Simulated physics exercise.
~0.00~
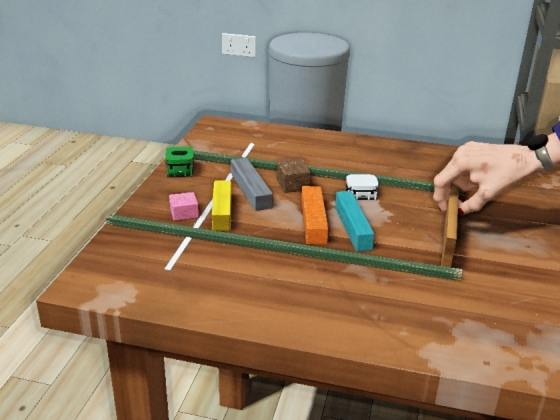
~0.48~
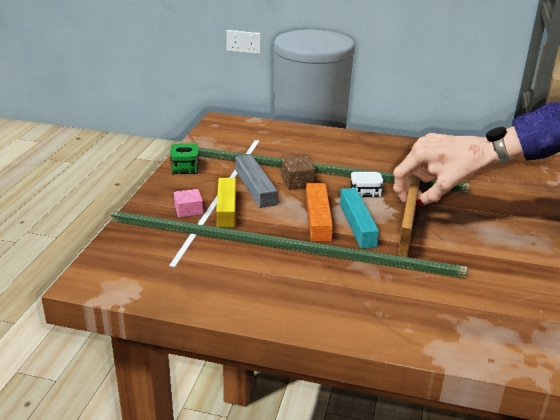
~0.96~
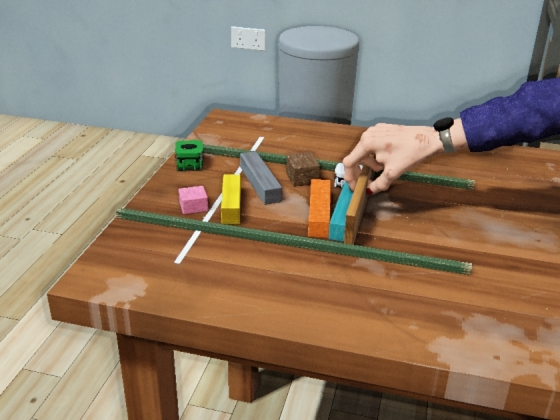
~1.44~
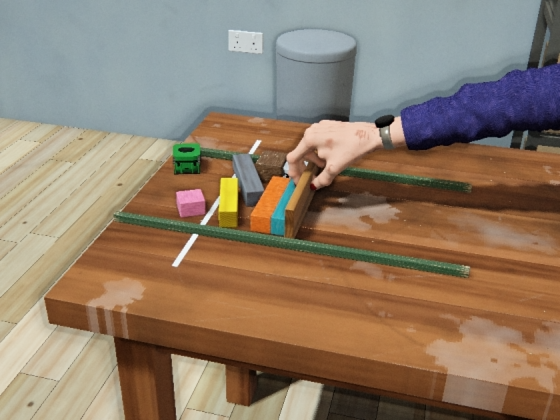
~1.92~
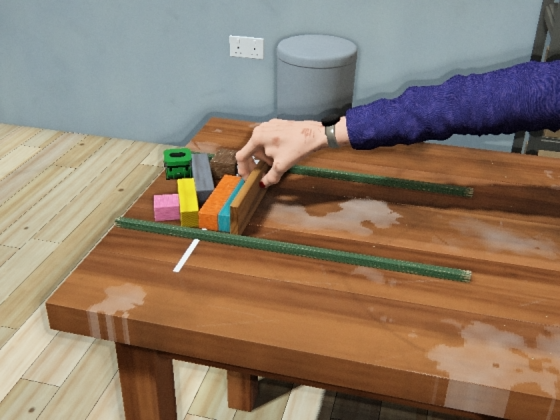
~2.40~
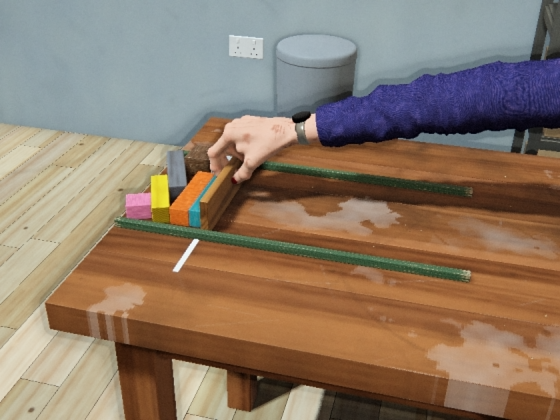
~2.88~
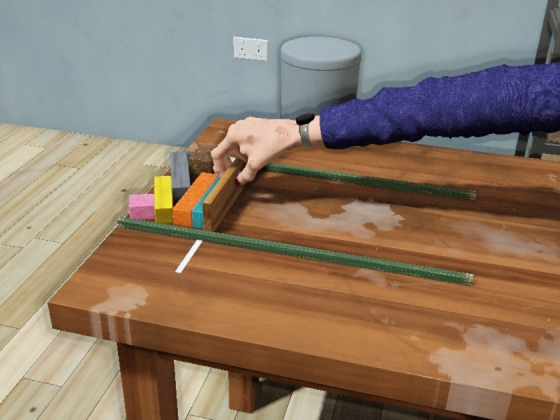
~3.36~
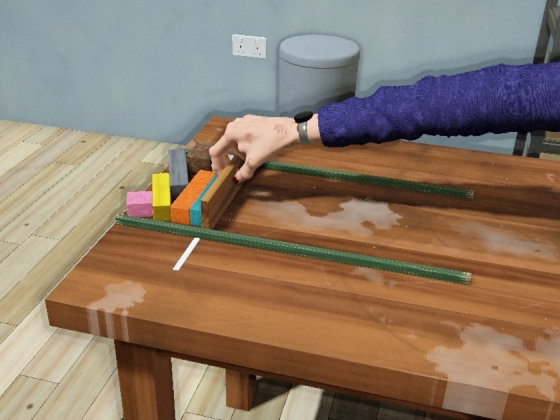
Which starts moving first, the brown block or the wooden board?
The wooden board starts first, slid left by the hand, and the brown block only begins to move later.
